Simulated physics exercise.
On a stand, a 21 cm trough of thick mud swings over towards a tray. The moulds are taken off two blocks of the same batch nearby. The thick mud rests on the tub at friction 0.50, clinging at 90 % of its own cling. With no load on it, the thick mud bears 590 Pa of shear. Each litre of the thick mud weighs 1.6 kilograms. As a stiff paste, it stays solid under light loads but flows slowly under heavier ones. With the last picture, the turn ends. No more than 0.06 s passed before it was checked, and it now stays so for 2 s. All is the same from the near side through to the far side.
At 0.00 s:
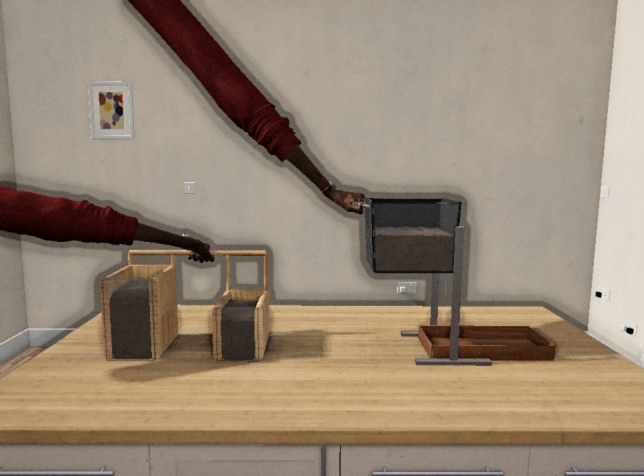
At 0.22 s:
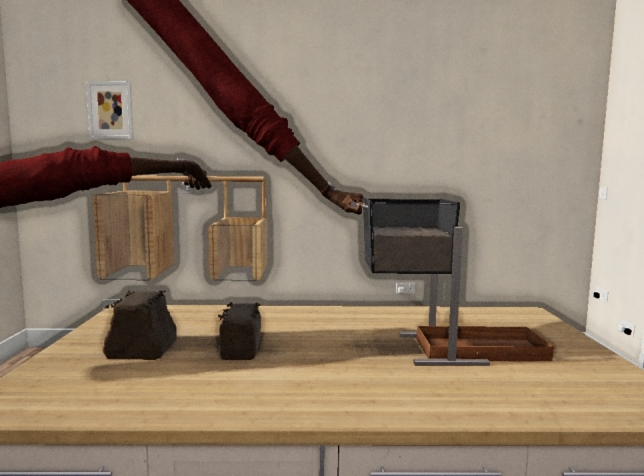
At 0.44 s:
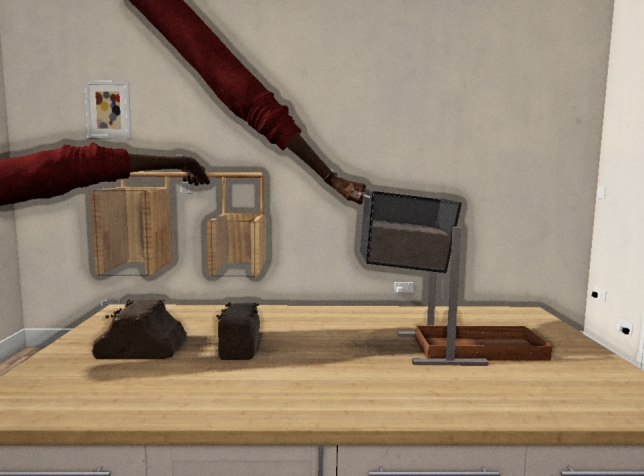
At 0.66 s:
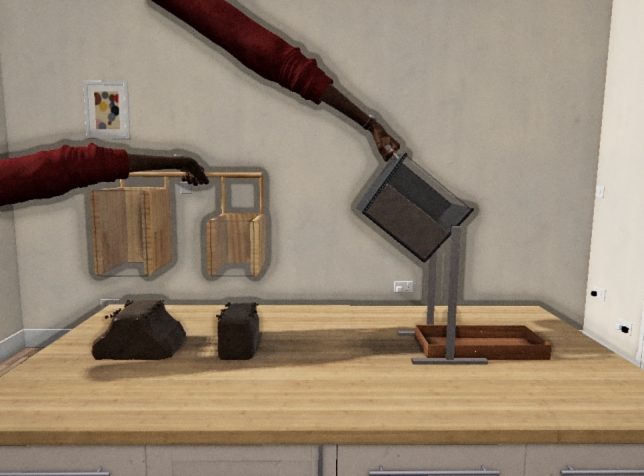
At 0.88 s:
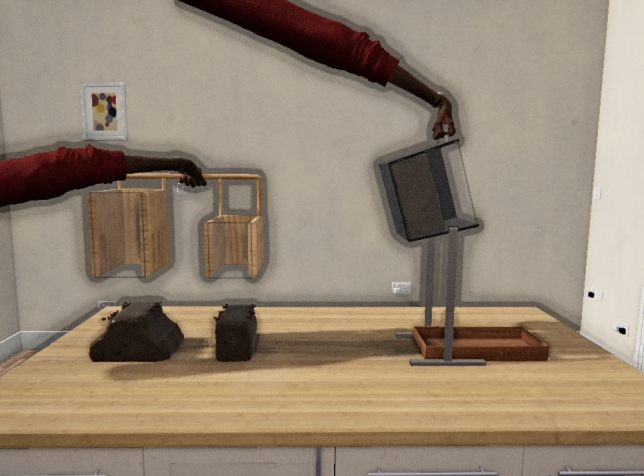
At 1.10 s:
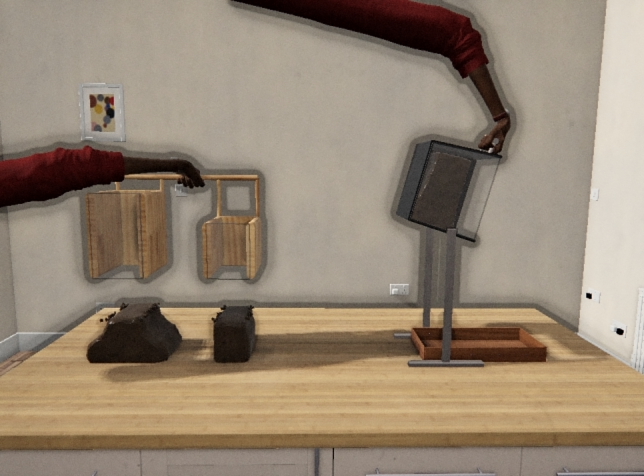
Wooden moulds lifting off two dark blocks, the left one slumping, as a red-sleeved arm tilts a grey trough rightward over a tray.
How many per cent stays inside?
35 %.
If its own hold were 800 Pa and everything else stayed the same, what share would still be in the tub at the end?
I'd say around 40 percent.
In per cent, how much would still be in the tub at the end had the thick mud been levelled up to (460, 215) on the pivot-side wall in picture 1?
In that case, around 0 percent.
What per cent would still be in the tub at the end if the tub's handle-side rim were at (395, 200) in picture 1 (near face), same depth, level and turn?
About 55 % stays in the tub.
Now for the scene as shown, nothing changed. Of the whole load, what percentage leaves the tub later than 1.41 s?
Roughly 8 percent of the load.
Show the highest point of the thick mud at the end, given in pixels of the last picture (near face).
About (452, 211).
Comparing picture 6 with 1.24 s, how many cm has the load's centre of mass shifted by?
Roughly 8 cm.
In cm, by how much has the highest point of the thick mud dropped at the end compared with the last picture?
18 cm or so.
By 1.24 s, the tub is at 105 degrees and holds 95 %.
By 1.41 s, the tub is at 105 degrees and holds 42 %.
By 1.58 s, the tub is at 105 degrees and holds 36 %.
By 1.75 s, the tub is at 105 degrees and holds 35 %.
By 3.10 s, at the end, the tub is at 105 degrees and holds 35 %.
